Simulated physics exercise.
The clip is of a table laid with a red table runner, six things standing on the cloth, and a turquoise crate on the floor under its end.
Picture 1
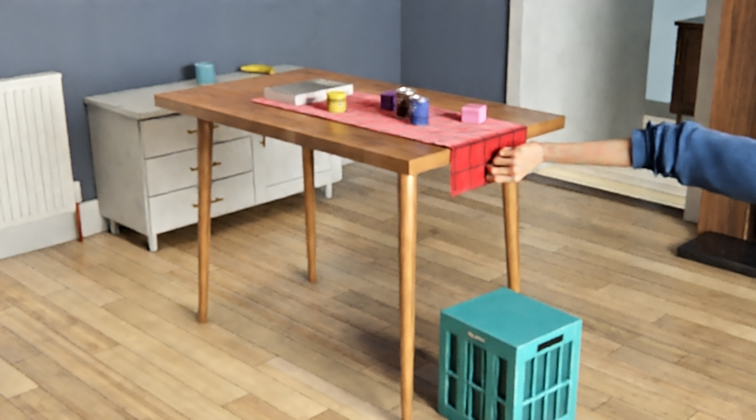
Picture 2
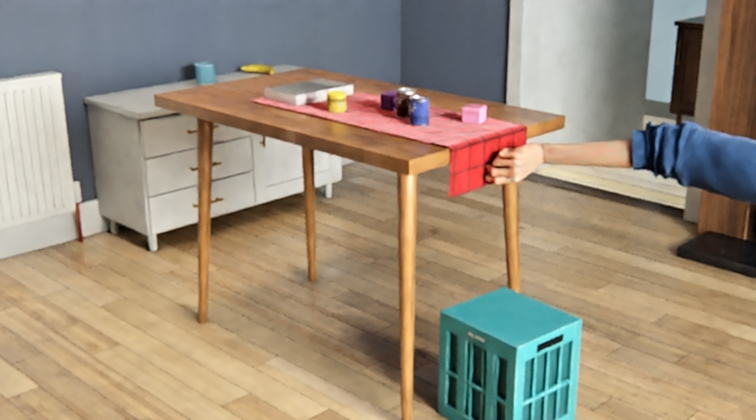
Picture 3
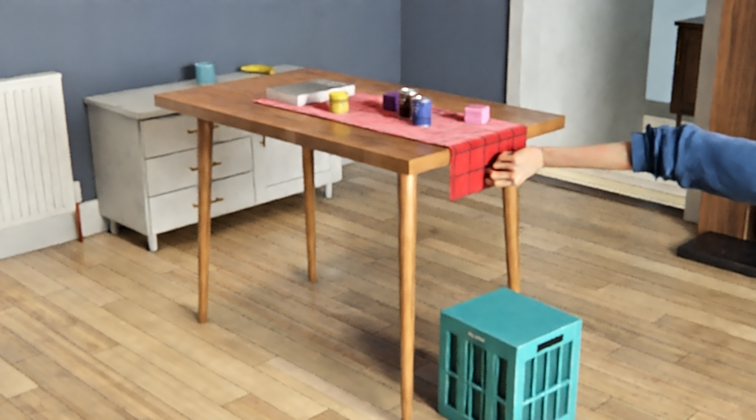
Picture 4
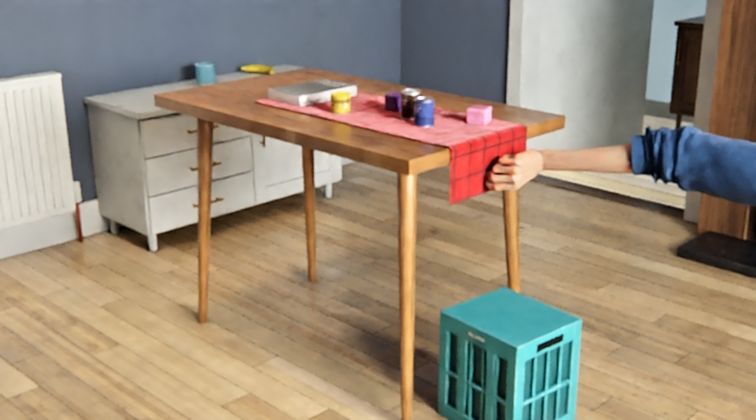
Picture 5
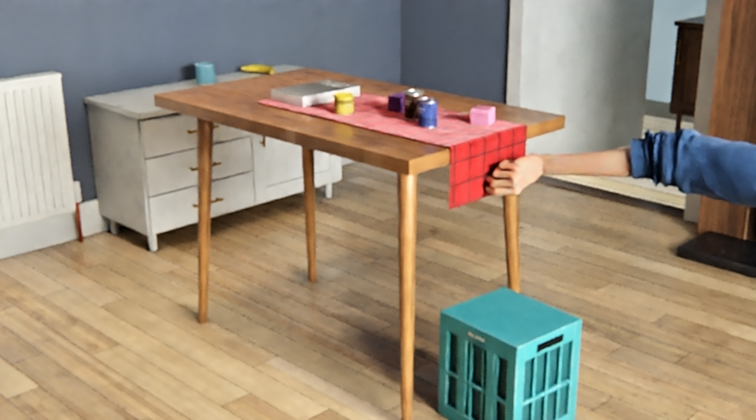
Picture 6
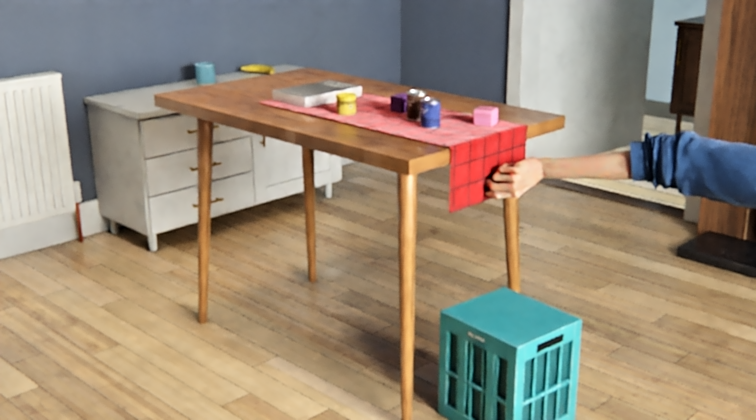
Red table runner sliding slowly over a wooden table's end as a hand pulls it down, carrying small colourful items along.
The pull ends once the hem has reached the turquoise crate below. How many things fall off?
It carries off three.
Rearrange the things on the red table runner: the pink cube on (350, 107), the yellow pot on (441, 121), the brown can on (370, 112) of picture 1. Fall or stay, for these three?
The pink cube stays on, the yellow pot comes down, the brown can remains up.
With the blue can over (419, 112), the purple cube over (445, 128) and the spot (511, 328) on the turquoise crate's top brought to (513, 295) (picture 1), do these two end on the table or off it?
The blue can survives; the purple cube comes down.
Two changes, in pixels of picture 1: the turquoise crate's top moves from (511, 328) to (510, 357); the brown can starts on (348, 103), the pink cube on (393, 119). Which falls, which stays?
The brown can stays on; the pink cube tumbles off.
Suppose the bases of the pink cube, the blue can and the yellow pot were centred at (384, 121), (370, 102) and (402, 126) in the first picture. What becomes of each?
The pink cube is carried off, the blue can holds on, the yellow pot tumbles off.
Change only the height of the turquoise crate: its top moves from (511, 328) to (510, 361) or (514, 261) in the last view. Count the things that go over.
It would be 4 and 1.
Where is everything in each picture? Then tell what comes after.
In the first frame, hem (450, 197); pink cube (474, 106); blue can (419, 98); brown can (406, 90); purple cube (392, 93); yellow pot (336, 92); top of the crate (511, 328).
In the second frame, hem (449, 198); pink cube (474, 106).
In the third frame, hem (450, 201); blue can (422, 99).
In the fourth frame, hem (450, 205); brown can (411, 91); top of the crate (511, 328).
In the fifth frame, hem (449, 209); purple cube (400, 95).
In the sixth frame, hem (449, 213); pink cube (486, 108); blue can (431, 100); brown can (417, 92); purple cube (402, 95); yellow pot (346, 95).
Early on, hem near (489, 249); pink cube gone.
Midway, hem on the crate; pink cube, blue can and brown can gone.
Finally, hem on the crate; pink cube, blue can and brown can gone. The answer is three.
